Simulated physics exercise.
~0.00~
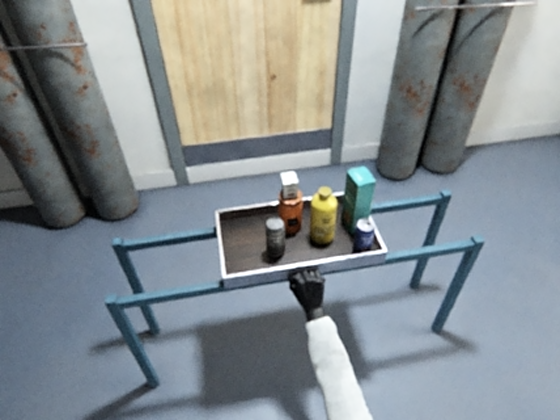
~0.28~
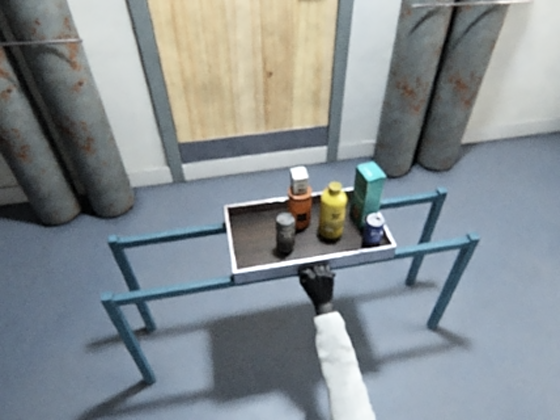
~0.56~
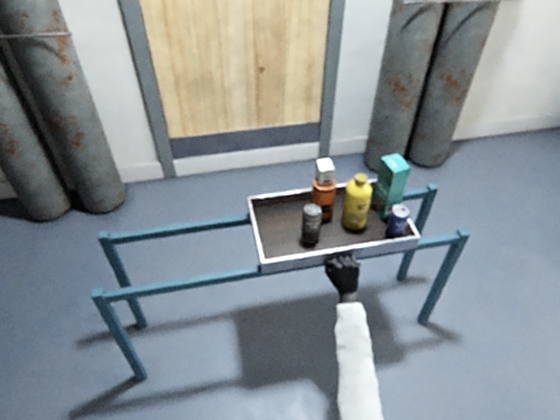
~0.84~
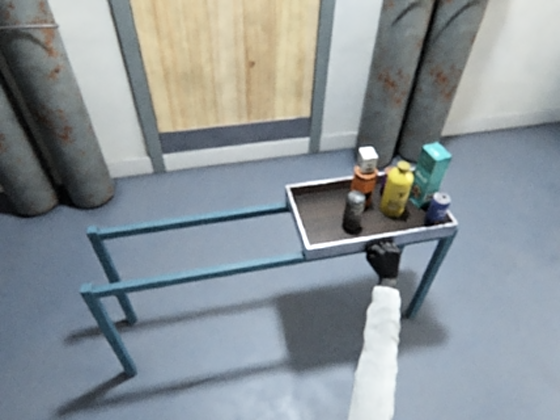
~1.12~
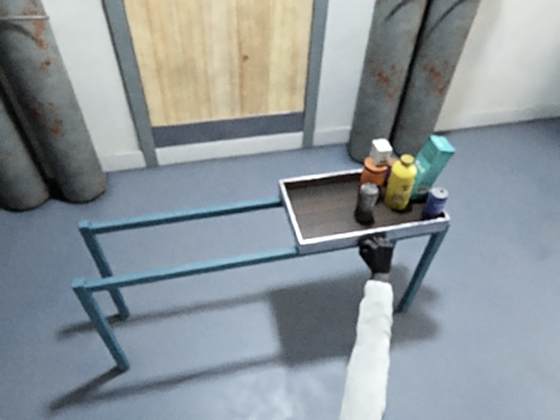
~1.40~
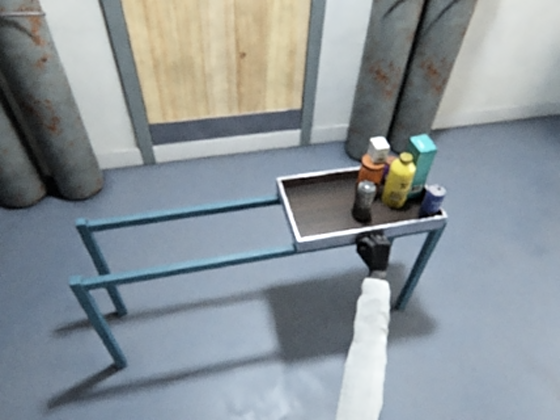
A tray of bottles, cans and cartons slides right along a blue rack, moved by a gloved hand, until it stops at the right end, where the turquoise carton tilts and then settles upright, with all the visible items still standing on the tray.
